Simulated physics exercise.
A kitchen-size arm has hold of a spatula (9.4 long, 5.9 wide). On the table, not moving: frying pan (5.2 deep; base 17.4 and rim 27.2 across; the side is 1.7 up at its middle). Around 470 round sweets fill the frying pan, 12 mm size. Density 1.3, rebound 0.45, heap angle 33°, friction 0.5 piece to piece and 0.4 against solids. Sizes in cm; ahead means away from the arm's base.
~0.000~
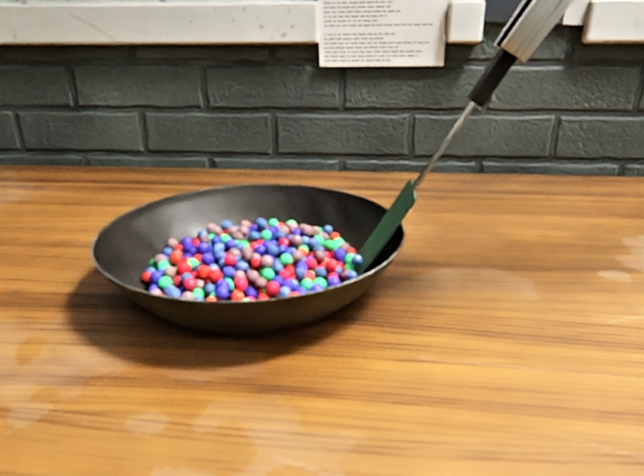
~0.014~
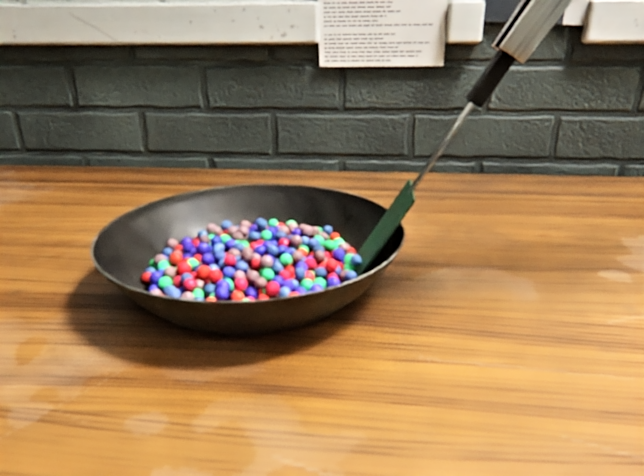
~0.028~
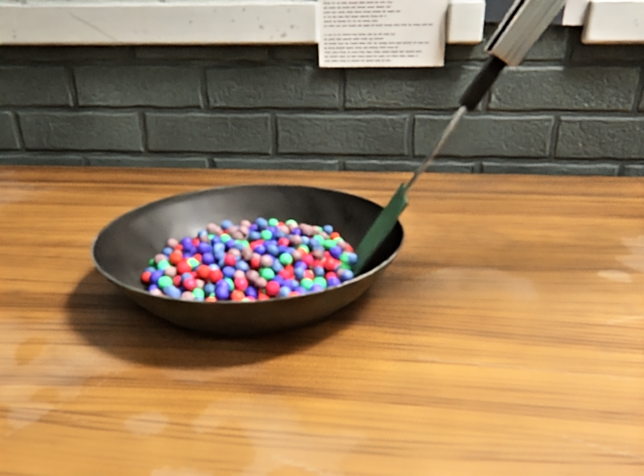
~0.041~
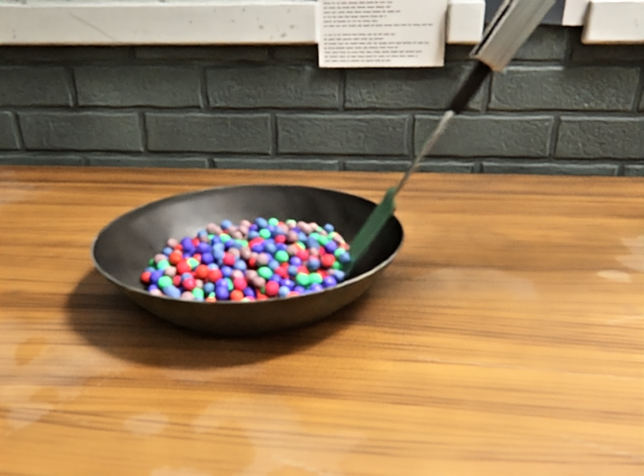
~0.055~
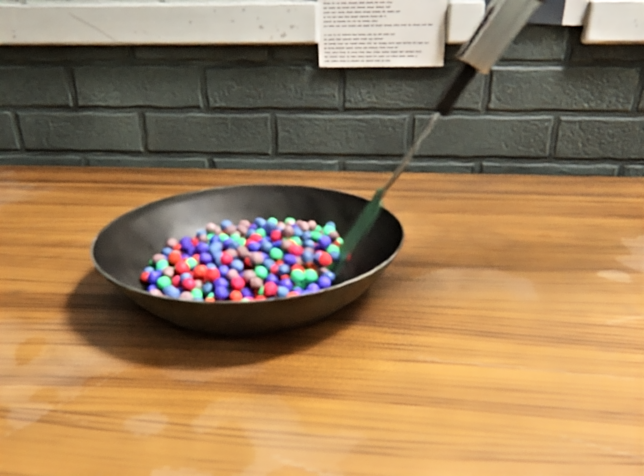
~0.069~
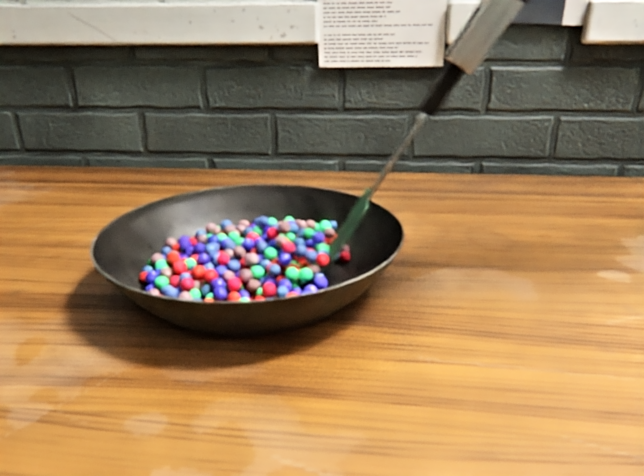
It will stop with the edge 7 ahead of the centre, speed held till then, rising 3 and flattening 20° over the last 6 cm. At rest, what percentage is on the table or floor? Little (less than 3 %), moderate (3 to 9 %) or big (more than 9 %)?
Share on the table or floor: Little (less than 3 %).
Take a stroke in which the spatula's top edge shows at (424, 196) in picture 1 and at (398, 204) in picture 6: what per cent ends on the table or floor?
Some 0 per cent.
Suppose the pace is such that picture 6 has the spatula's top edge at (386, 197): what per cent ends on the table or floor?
Some 0 per cent.
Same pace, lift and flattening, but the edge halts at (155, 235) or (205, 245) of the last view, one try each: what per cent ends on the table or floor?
About 15 and 0 per cent.
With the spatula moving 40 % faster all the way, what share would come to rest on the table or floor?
In that case some 5 per cent.
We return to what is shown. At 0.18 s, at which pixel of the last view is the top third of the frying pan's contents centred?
Near (213, 246).
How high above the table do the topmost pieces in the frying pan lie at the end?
Some 6.0 cm.
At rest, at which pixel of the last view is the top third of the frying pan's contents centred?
At about (168, 250).
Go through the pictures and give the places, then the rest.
The first picture shows the spatula top edge at (414, 188), sloping 59°; upper third of the load around (261, 255), from x 145 to 355, top at y 225; 470 in the frying pan.
The second picture shows the spatula top edge at (412, 189), sloping 59°; upper third of the load around (261, 255), from x 145 to 355, top at y 225.
The third picture shows the spatula top edge at (405, 192), sloping 59°; upper third of the load around (264, 255), from x 145 to 350, top at y 225.
The fourth picture shows the spatula top edge at (394, 196), sloping 59°; upper third of the load around (270, 255), from x 145 to 345, top at y 225.
The fifth picture shows the spatula top edge at (381, 197), sloping 59°; upper third of the load around (268, 252), from x 145 to 345, top at y 225.
The sixth picture shows the spatula top edge at (369, 197), sloping 59°; upper third of the load around (269, 251), from x 145 to 345, top at y 220; 470 in the frying pan.
After 0.13 s, sloping 59°, highest piece 6 above the table; 470 in the frying pan.
After 0.18 s, sloping 52°, highest piece 6 above the table; 470 in the frying pan.
After 0.41 s, sloping 39°, highest piece 6 above the table; 464 in the frying pan, 4 on the table or floor, 2 on the blade or in flight.
After 1.46 s, sloping 39°, highest piece 6 above the table; 464 in the frying pan, 6 on the table or floor.
In the end, 464 in the frying pan, 6 on the table or floor. That is 1 % on the table or floor.
